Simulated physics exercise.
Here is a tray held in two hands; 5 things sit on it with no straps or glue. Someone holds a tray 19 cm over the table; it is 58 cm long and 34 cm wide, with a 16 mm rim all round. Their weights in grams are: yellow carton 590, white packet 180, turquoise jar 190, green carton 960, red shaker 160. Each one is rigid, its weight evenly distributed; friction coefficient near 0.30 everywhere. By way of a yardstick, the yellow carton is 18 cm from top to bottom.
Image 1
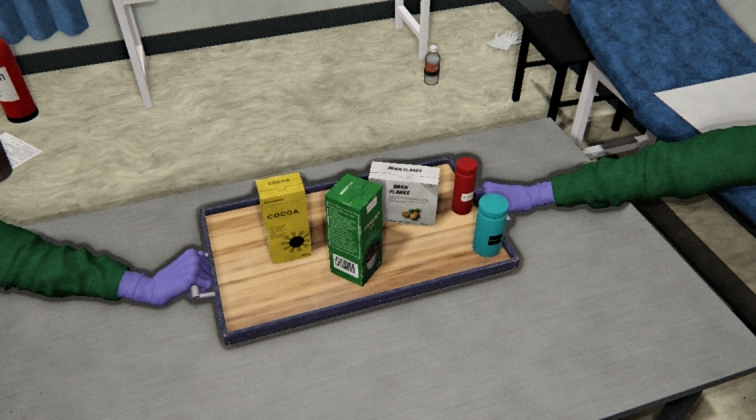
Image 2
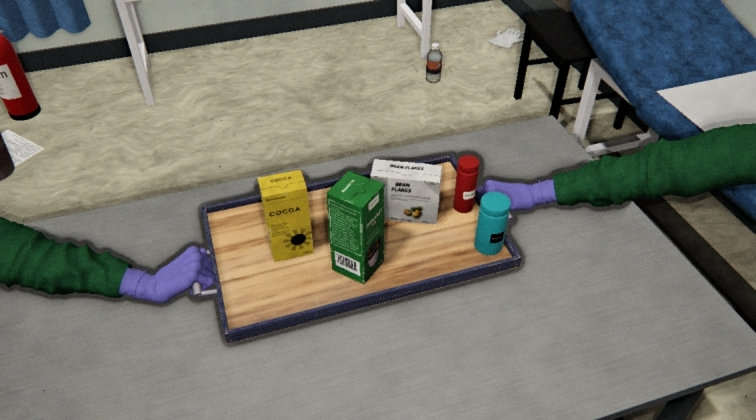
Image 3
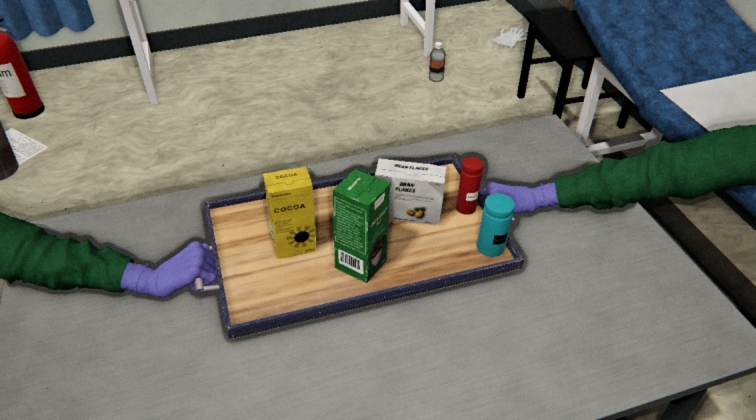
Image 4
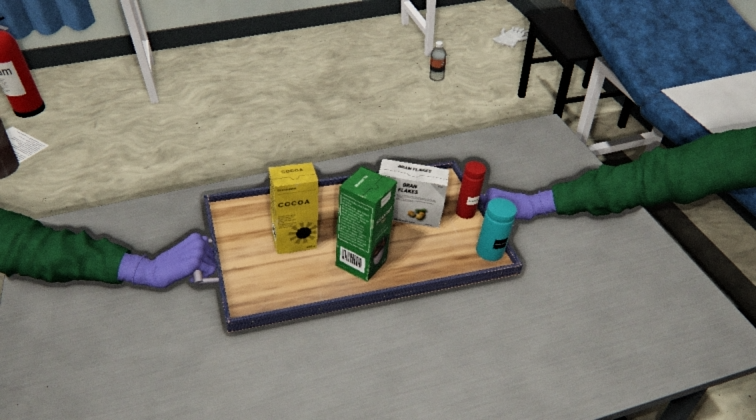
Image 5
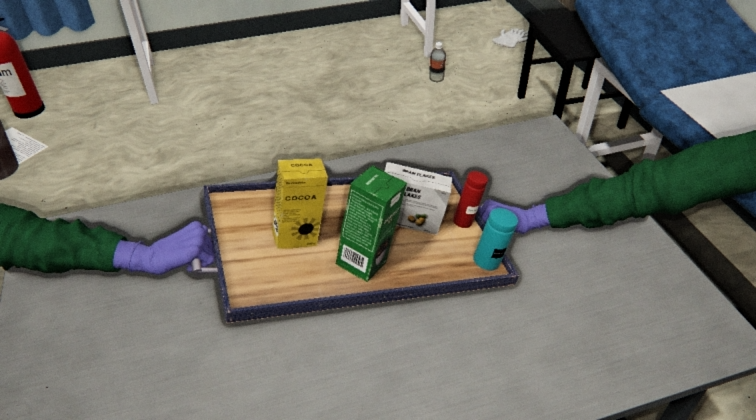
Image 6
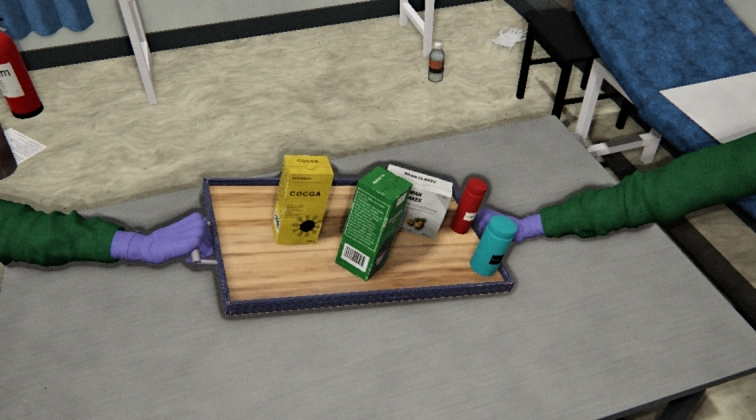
A wooden tray with a dark rim, gripped by two purple-gloved, green-sleeved hands, is seen from above over a grey table in a room with a blue bed. On it stand a yellow cocoa carton at left, a green carton in the middle, a white packet behind, and red and turquoise containers at right. Starting level, the tray tilts gradually, right edge down, the cartons leaning with it.
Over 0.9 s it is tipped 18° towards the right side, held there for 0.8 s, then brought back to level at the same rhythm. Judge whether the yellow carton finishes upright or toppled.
Still standing afterwards.
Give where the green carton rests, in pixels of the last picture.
You'll see it about at (475, 198) in the last picture.
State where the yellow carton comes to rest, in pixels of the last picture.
You'll find it at about (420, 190).
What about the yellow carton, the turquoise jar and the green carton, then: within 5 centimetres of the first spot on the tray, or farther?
In short, the yellow carton leaves its position, the turquoise jar stays close to home, the green carton leaves its position.
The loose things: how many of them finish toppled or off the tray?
0.
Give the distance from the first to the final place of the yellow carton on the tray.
Net shift near 28 cm.
Then, 0.80 s later than the last frame, tray tilted 18°, right edge down; yellow carton 9 cm from its spot near (345, 200); green carton 9 cm from its spot; white packet 5 cm from its spot.
Then, 1.30 s later than the last frame, tray tilted 15°, right edge down; yellow carton 23 cm from its spot near (408, 201); green carton 22 cm from its spot; white packet 5 cm from its spot.
When it is over, not toppled but over 5 cm from the start, yellow carton, white packet and green carton; the other 2 within 5 cm of the start. In the last view, yellow carton near (420, 190).
